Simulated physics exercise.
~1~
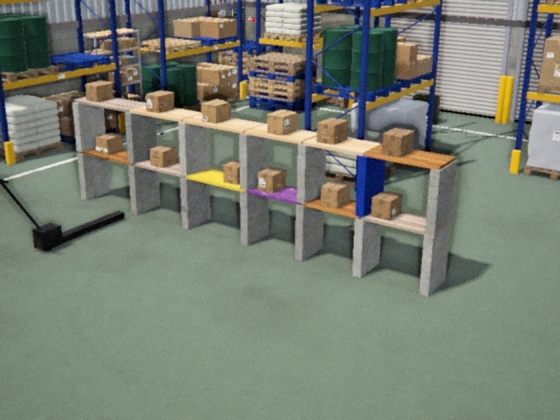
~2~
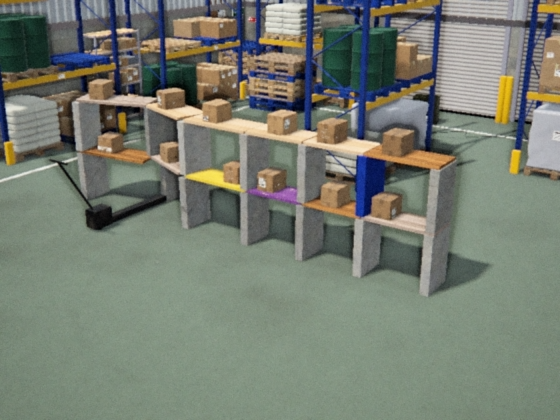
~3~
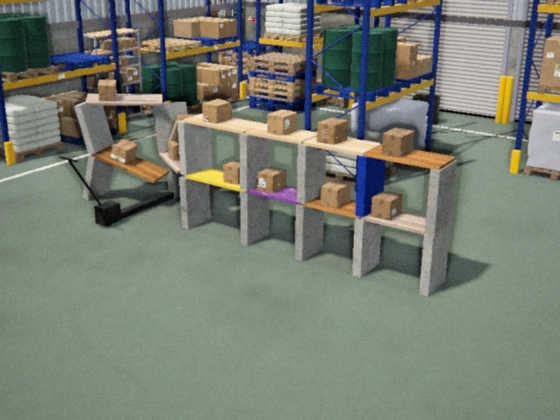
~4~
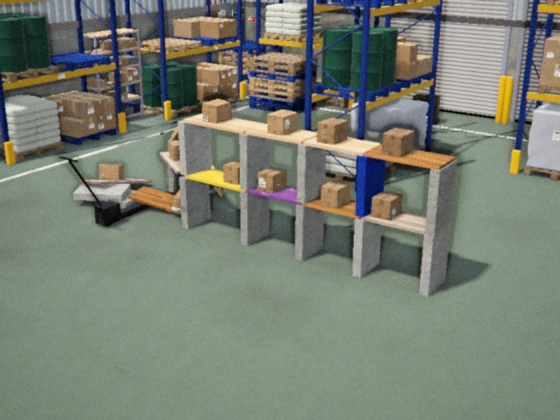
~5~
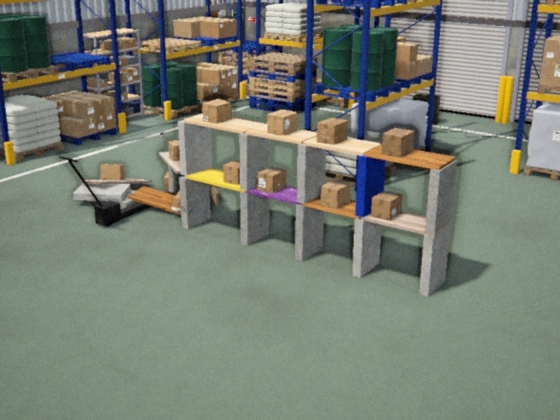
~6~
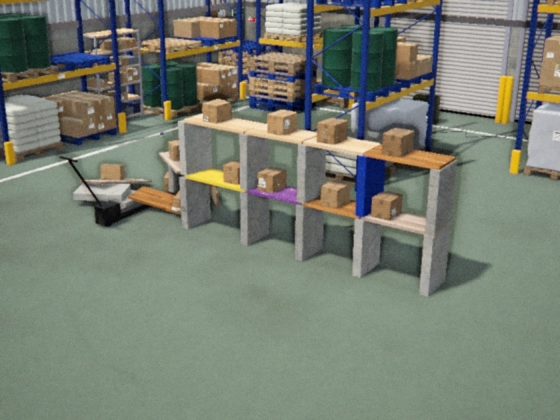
At first, a long two-tier rack of grey upright blocks and boards stands in a warehouse, with small cardboard boxes on both levels, while a black floor jack sits to its left. The jack slides right and reaches the base of the leftmost section. The uprights there tilt, and the lower board slants with its box. The left end then collapses, dropping boards, blocks and boxes into a low heap around the jack. The jack stays put as the pieces settle. The rest of the rack remains standing, with the yellow board, purple board and blue upright still in place.
